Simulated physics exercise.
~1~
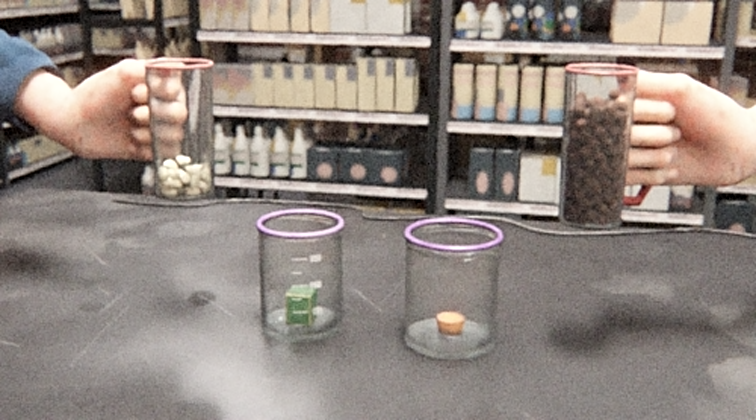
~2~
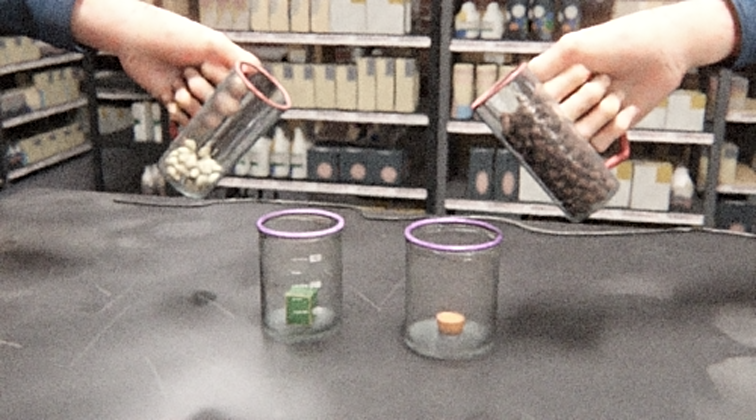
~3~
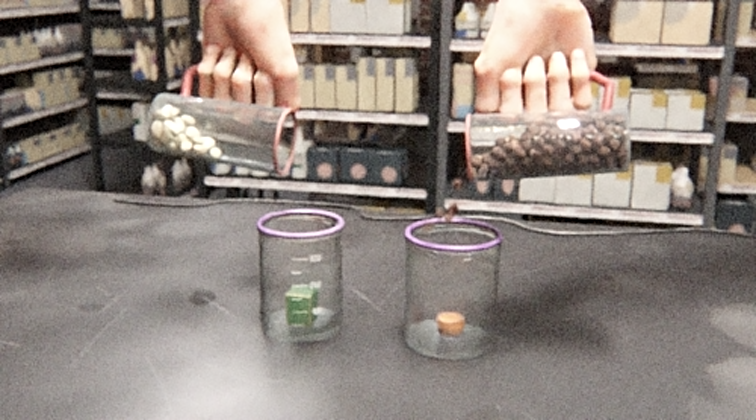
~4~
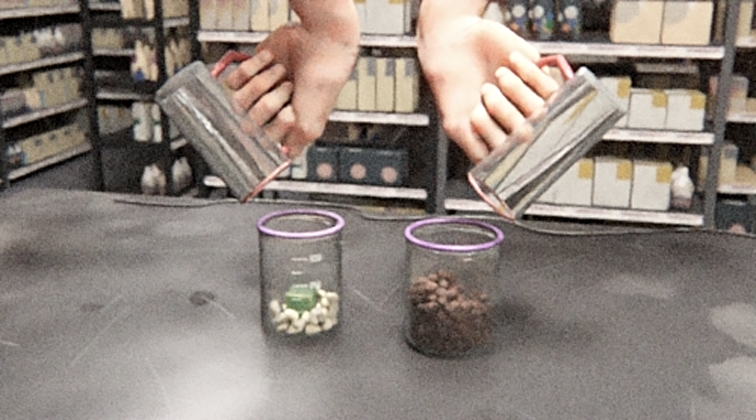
At first, two hands hold clear cups upright above a dark table, the left one partly filled with pale pieces and the right one packed with dark brown pieces. Below them stand two clear containers with purple rims, holding a small green block on the left and a small orange object on the right. The hands bring the cups inward and tip them onto their sides, and the dark pieces begin to spill first. Both cups then tilt further until they are empty. Finally, the green block still shows above a shallow pale pile, while dark pieces fill about half the right container and hide the orange object.
